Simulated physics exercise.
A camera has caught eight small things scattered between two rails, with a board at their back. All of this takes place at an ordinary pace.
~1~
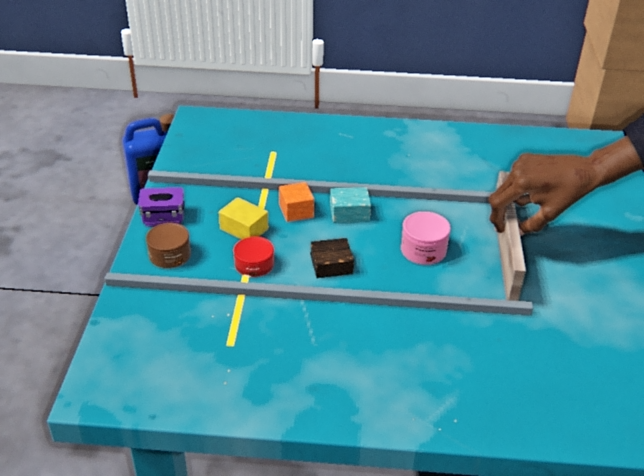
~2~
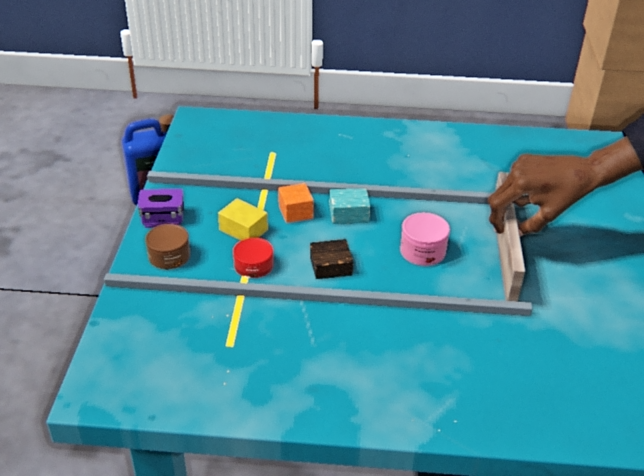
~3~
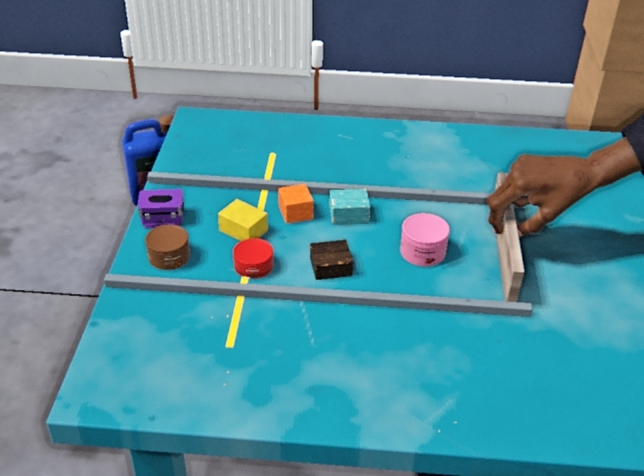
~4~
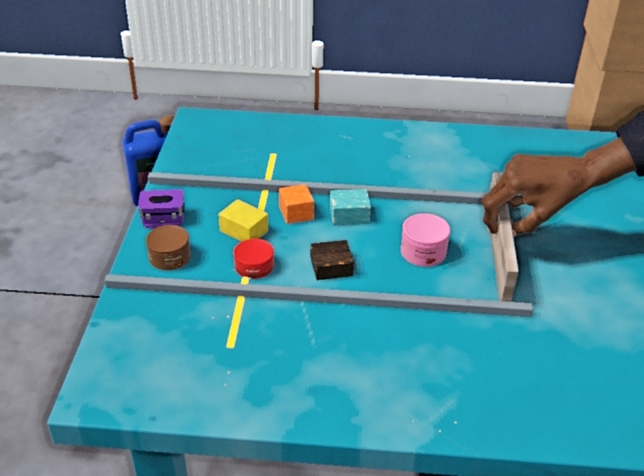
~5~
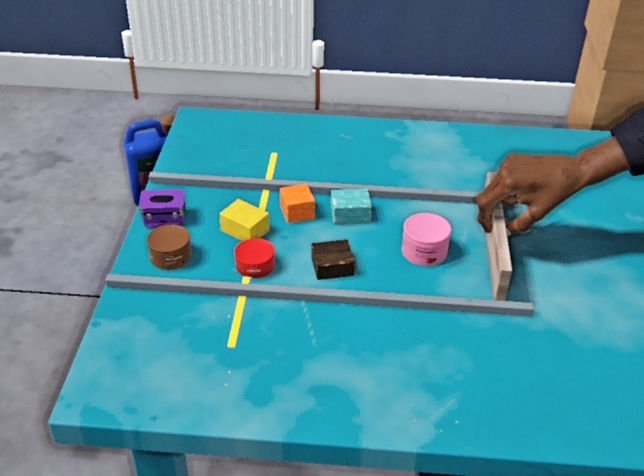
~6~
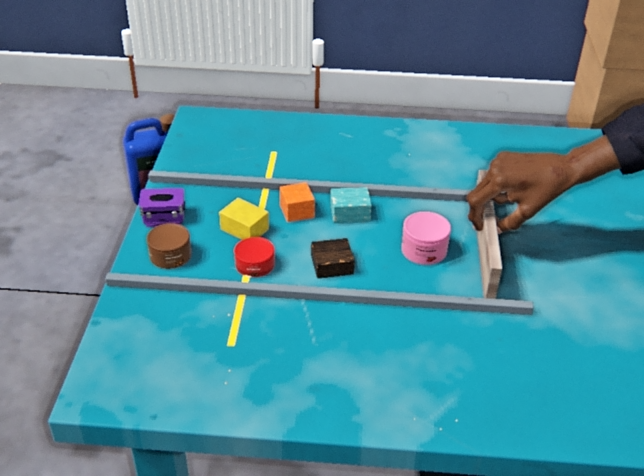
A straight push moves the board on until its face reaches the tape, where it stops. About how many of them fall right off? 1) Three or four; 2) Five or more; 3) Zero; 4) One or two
Option 3: Zero.
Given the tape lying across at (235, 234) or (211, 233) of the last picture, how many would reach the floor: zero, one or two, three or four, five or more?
In order: None, then one or two.
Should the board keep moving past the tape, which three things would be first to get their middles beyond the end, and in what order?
Those three are the purple case, the brown tub and the yellow block, in that order.
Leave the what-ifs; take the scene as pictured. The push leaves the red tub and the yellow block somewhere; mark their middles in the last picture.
The red tub comes to rest close to (194, 254), while the yellow block rests close to (197, 215).
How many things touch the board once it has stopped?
Contact count: 3.
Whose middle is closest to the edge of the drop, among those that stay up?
I'd say the purple case.
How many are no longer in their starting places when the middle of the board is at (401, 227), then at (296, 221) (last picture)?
The counts are 1 and 6.
Soon after, none off yet; purple case at rest near (163, 207); brown tub at rest near (169, 246); yellow block at rest near (244, 220).
In the end, the number that fall off is zero.
